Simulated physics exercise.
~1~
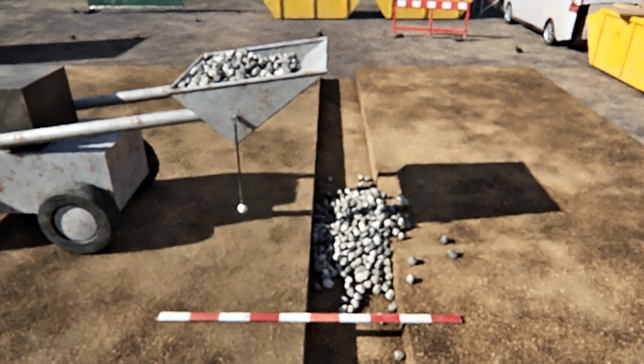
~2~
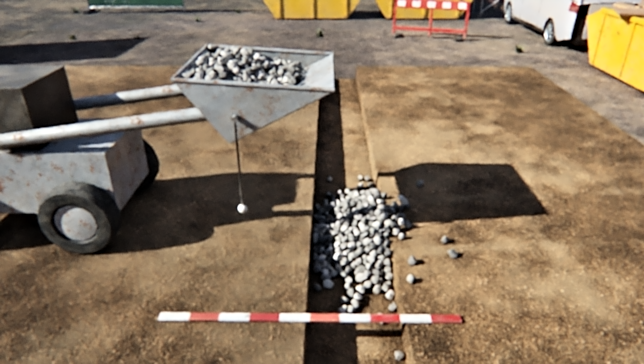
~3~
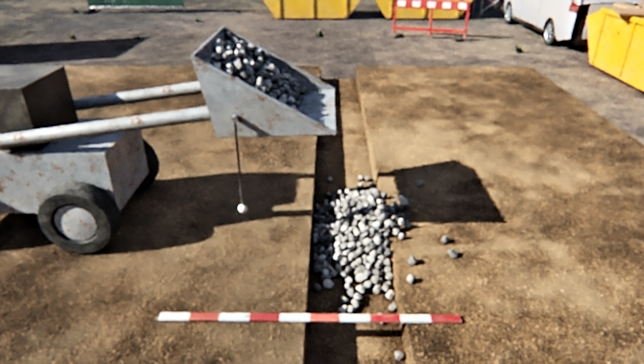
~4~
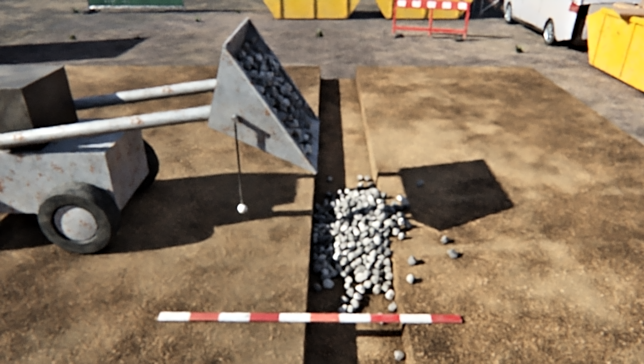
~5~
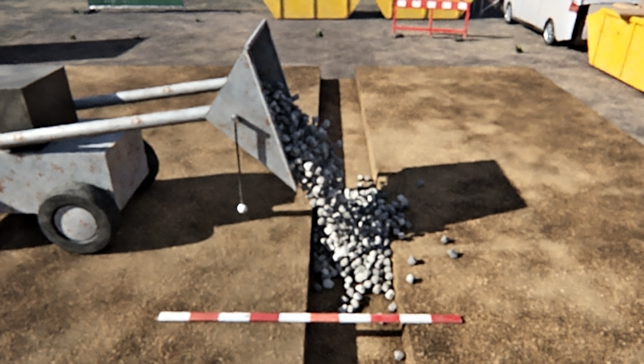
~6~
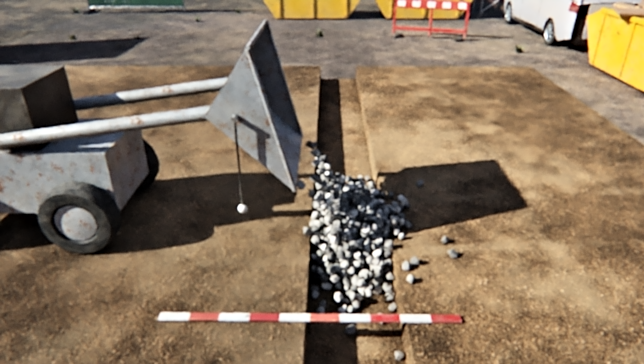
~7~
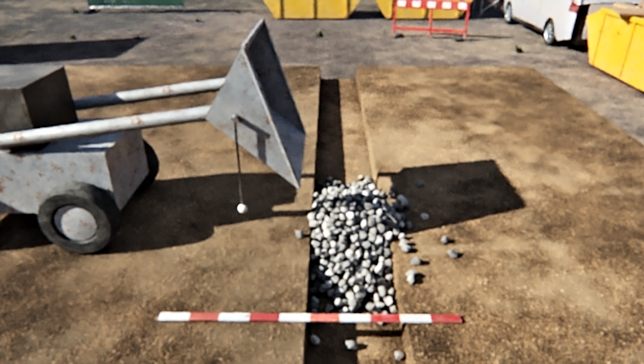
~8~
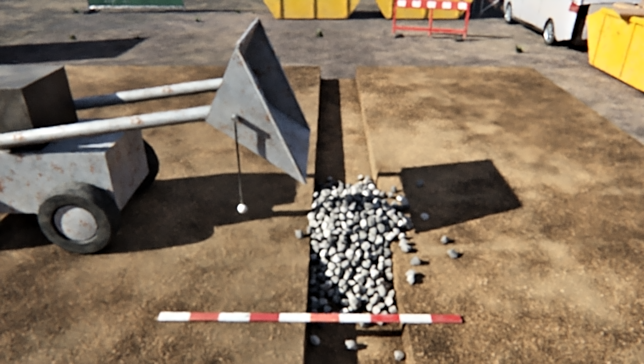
A metal bucket tips forward and empties its grey stones onto the pile in the trench.
